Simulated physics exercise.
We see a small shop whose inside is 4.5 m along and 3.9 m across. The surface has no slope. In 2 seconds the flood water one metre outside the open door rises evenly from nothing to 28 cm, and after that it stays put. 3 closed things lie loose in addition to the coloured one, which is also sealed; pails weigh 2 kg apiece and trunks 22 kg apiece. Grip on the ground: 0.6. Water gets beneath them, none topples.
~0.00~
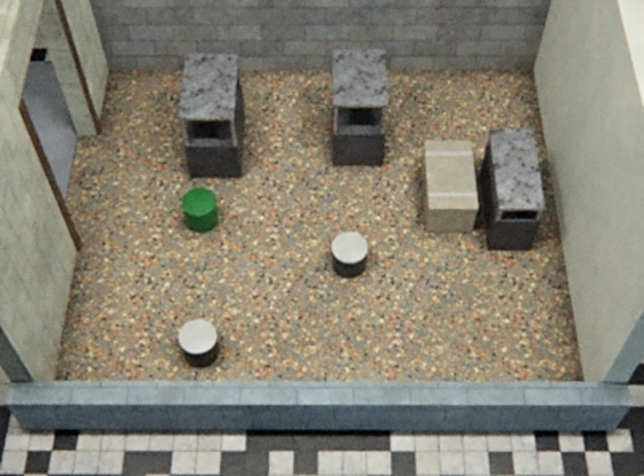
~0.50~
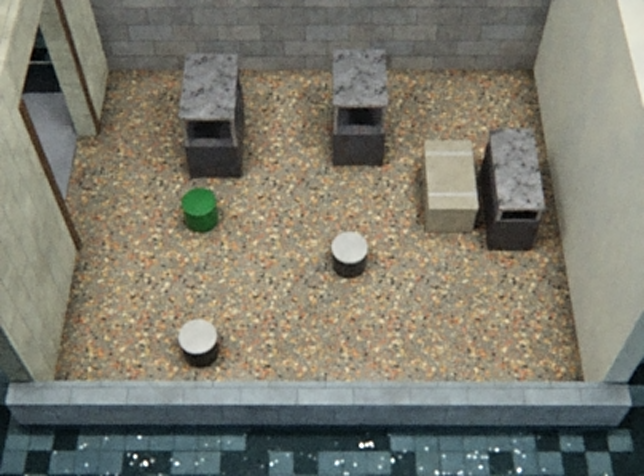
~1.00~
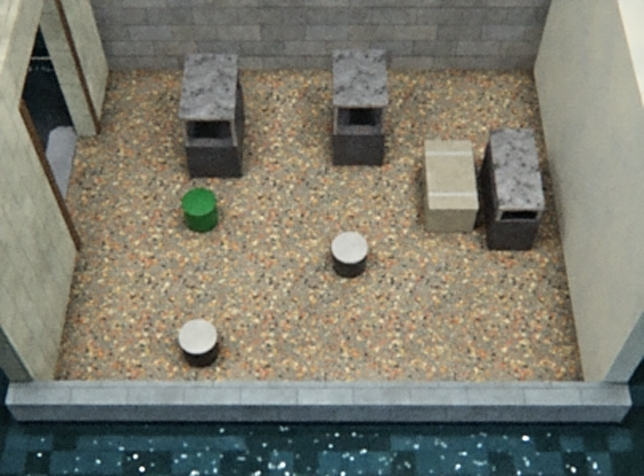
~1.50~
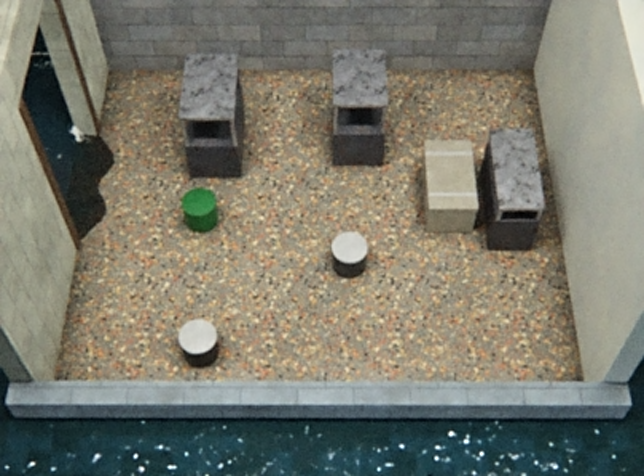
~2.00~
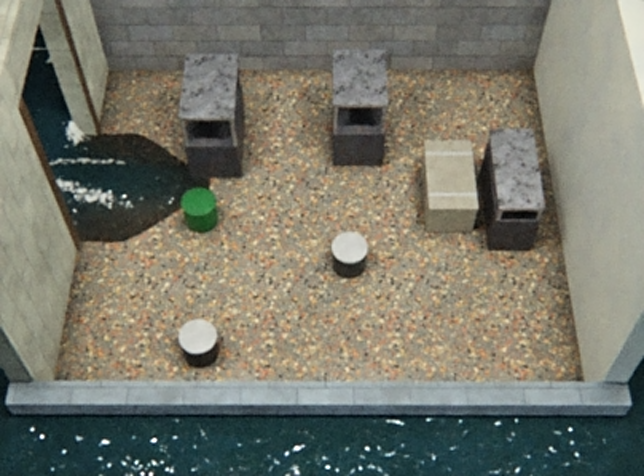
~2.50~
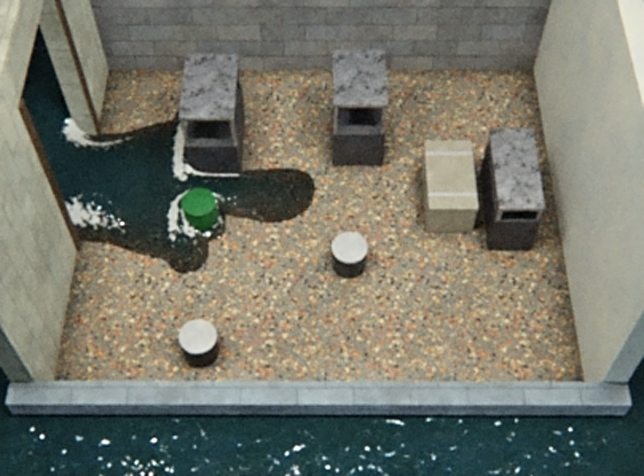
The footage shows dark water covering the tiled ground outside a small walled room, then entering through the doorway on the left and spreading across the speckled floor around a green pail, which stays in place like the other objects.
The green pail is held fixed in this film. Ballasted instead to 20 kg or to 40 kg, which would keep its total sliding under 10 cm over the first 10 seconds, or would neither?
Looks to me like only the heavy option works.
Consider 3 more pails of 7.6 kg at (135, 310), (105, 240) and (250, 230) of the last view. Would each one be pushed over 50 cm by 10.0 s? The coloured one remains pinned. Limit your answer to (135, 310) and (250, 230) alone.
Taking them in order, the first is beyond the line and the second is inside the line.
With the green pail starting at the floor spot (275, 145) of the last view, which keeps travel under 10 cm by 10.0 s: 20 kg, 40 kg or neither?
Looking at the loads, both keep it.
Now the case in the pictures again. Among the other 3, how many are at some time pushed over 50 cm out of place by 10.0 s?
2.
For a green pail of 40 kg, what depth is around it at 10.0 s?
Depth: Approx. 11 cm.
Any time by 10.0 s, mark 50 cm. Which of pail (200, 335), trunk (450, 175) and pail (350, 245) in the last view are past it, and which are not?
Respectively: Exceeded, not exceeded, exceeded.
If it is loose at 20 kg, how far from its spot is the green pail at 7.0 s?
I'd put it at roughly 50 cm.
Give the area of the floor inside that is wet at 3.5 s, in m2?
Wet area: Approx. 8.5 m2.
After 3.5 s the green pail would be 37 cm from its start with 20 kg and 0 cm from its start with 40 kg; 12 cm of water round it then.
After 4.5 s the green pail would be 48 cm from its start with 20 kg and 0 cm from its start with 40 kg; 10 cm of water round it then.
After 7.0 s the green pail would be 54 cm from its start with 20 kg and 0 cm from its start with 40 kg; 11 cm of water round it then.
After 10.0 s the green pail would be 59 cm from its start with 20 kg and 0 cm from its start with 40 kg; 11 cm of water round it then.
